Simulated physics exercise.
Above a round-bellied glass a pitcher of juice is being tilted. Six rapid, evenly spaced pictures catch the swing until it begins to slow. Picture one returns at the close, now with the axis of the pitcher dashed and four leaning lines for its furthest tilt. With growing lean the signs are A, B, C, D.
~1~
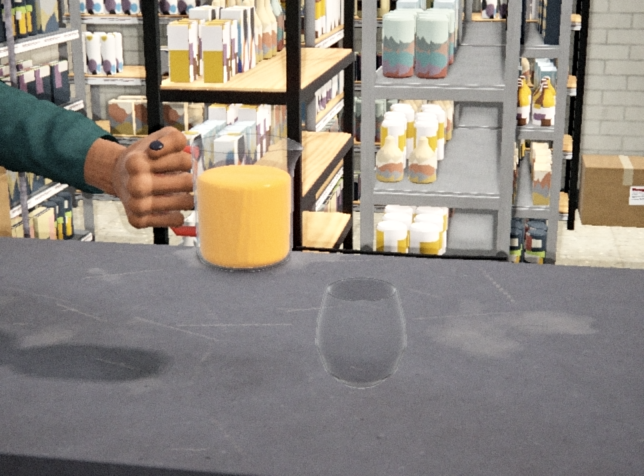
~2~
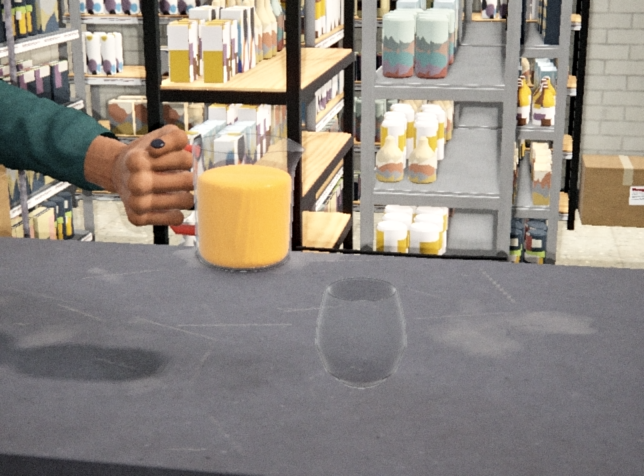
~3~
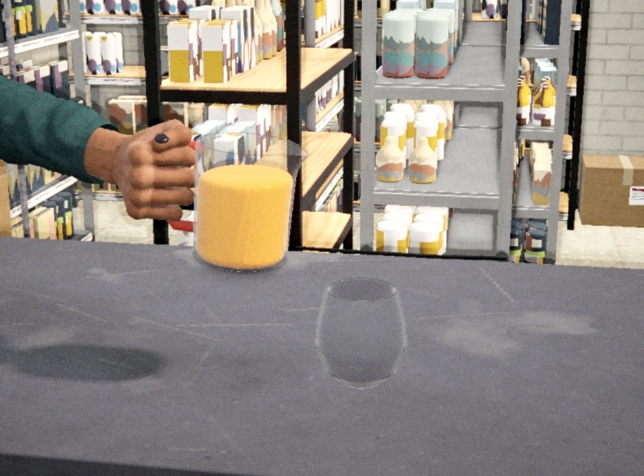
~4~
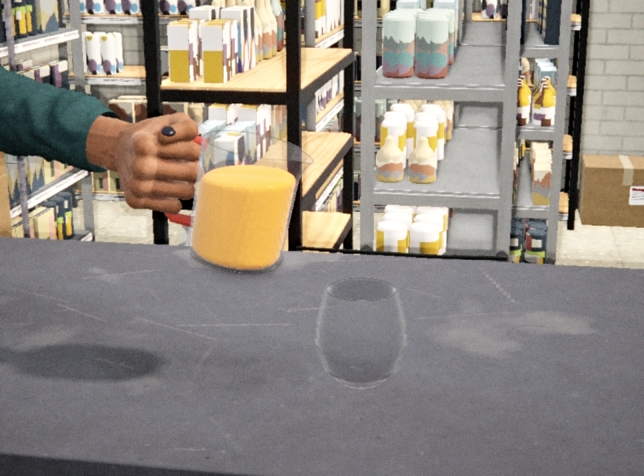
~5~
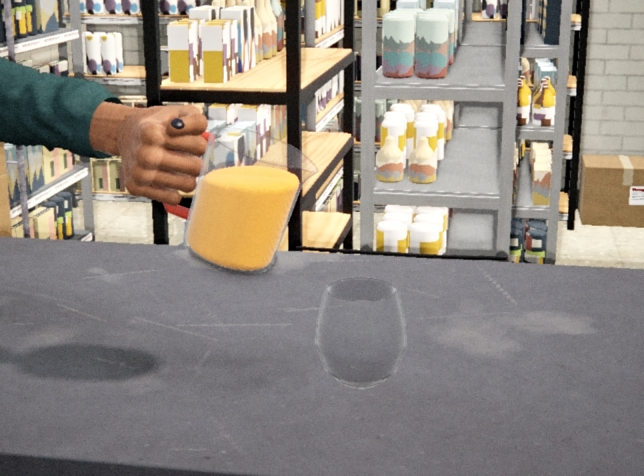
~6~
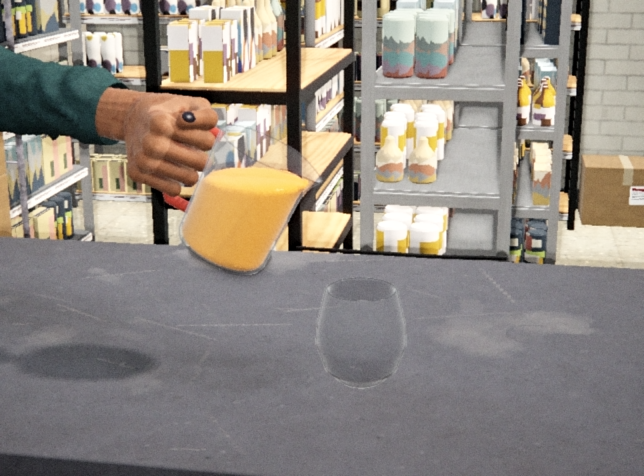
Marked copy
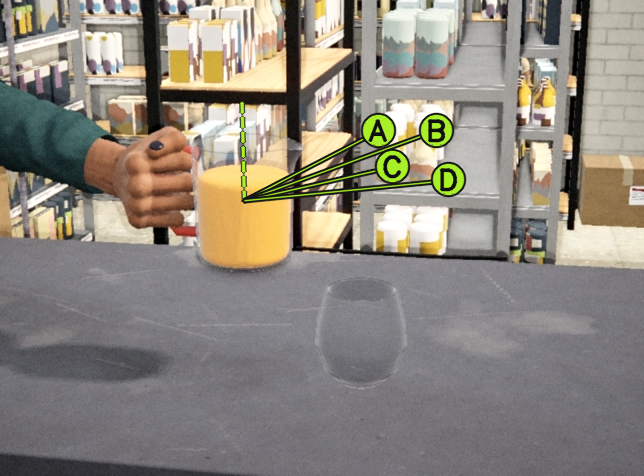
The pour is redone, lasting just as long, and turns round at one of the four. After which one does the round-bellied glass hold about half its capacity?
I would pick tilt B.
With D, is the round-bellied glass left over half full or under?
Over half.
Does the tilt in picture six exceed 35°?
No, it does not.
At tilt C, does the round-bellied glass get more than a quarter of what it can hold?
Yes.
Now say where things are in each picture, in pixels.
The first picture shows upright, lip at (302, 148); rim of the round-bellied glass round (362, 289); nothing has left yet.
The second picture shows upright, lip at (303, 150); nothing has left yet.
The third picture shows tipped about 5°, lip at (306, 154); nothing has left yet.
The fourth picture shows tipped about 11°, lip at (311, 161); nothing has left yet.
The fifth picture shows tipped about 18°, lip at (316, 170); nothing has left yet.
The sixth picture shows tipped about 26°, lip at (320, 181); nothing has left yet.
In lime, A at (363, 139); B at (420, 136); C at (375, 170); D at (432, 182).
With A, the round-bellied glass ends with about 38 % of what it can hold.
With B, the round-bellied glass ends with about 53 % of what it can hold.
With C, the round-bellied glass ends with about 63 % of what it can hold; 6 % of the juice is spilt.
With D, the round-bellied glass ends with about 76 % of what it can hold; 8 % of the juice is spilt.
